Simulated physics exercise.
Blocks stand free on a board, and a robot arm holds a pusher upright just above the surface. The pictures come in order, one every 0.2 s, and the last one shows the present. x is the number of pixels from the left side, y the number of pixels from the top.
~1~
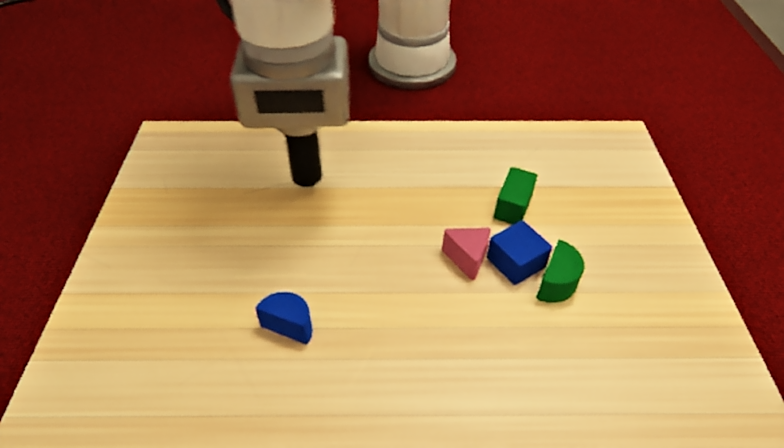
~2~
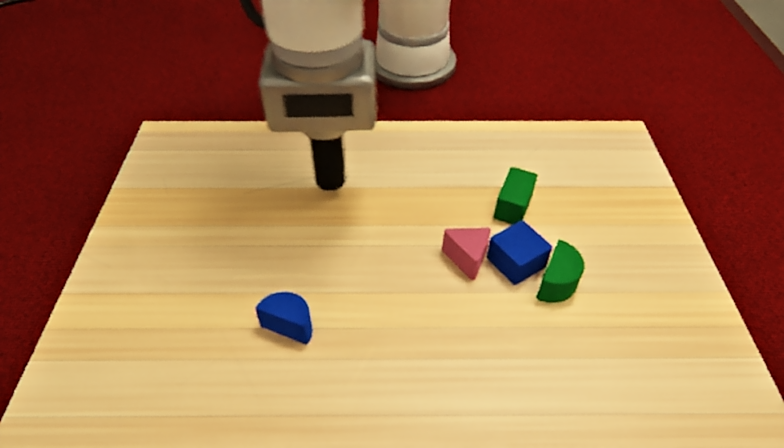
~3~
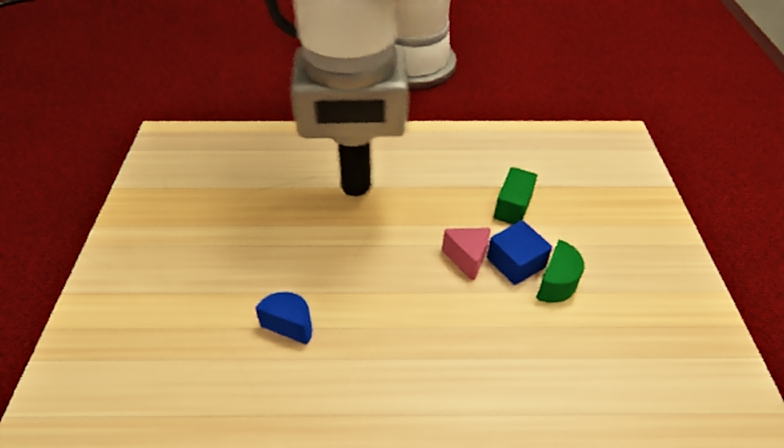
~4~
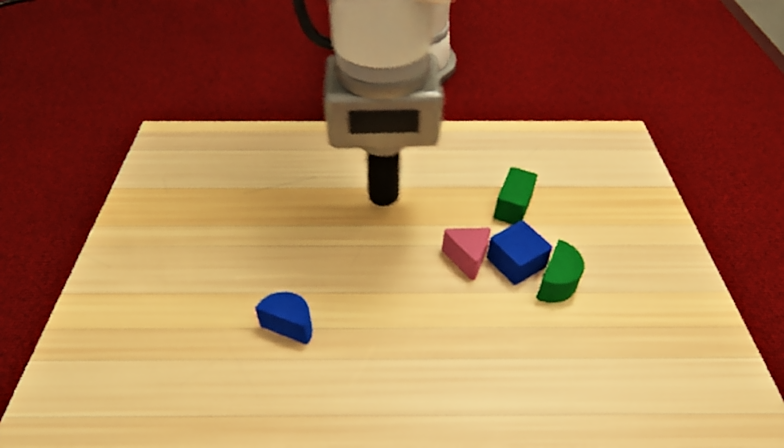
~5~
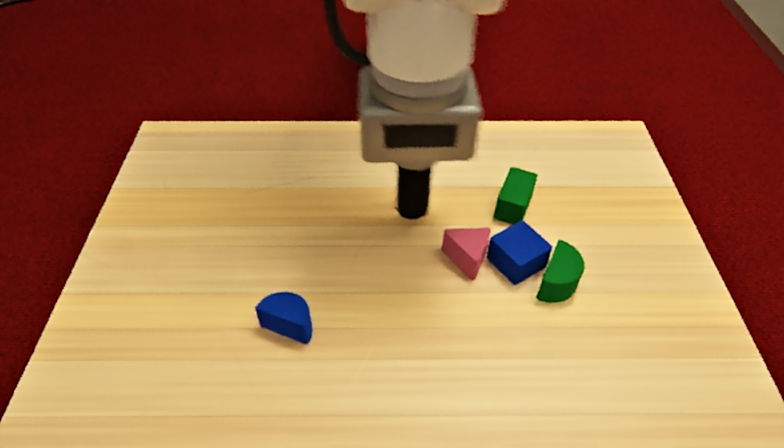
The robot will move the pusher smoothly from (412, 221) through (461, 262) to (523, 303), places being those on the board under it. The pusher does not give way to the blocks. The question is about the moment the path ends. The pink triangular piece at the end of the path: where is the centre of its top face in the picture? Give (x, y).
I'd say the pink triangular piece ends with its top centre at (564, 300).
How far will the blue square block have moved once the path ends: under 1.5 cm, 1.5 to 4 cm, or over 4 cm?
The best fit is under 1.5 cm.
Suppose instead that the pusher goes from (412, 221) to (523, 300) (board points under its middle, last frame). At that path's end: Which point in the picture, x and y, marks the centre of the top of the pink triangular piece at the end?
Answer: (555, 306).
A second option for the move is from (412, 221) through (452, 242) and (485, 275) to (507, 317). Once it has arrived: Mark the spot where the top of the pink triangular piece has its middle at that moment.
The pink triangular piece ends near (541, 323).
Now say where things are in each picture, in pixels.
The first frame shows tip of the pusher at (307, 177), middles of tops, pink triangular piece at (470, 239), green oblong at (518, 185), blue square block at (522, 242), green half-round block at (565, 263).
The second frame shows pusher at (331, 180), nothing pushed.
The third frame shows pusher at (357, 186), nothing pushed.
The fourth frame shows pusher at (384, 195), nothing pushed.
The fifth frame shows pusher at (413, 208), pink triangular piece at (470, 239), green oblong at (518, 185), blue square block at (522, 242), green half-round block at (565, 263).
On the path given first. One third of the way, pusher at (446, 237); pink triangular piece at (478, 246), turned 25° anticlockwise.
Two thirds of the way, pusher at (483, 264); pink triangular piece at (517, 271), turned 65° anticlockwise; blue square block at (529, 241); green half-round block at (569, 264).
At the end, pusher at (526, 292); pink triangular piece at (564, 300), turned 70° anticlockwise; green oblong unmoved; blue square block at (530, 241), turned 10° anticlockwise; green half-round block at (582, 268), turned 40° anticlockwise.
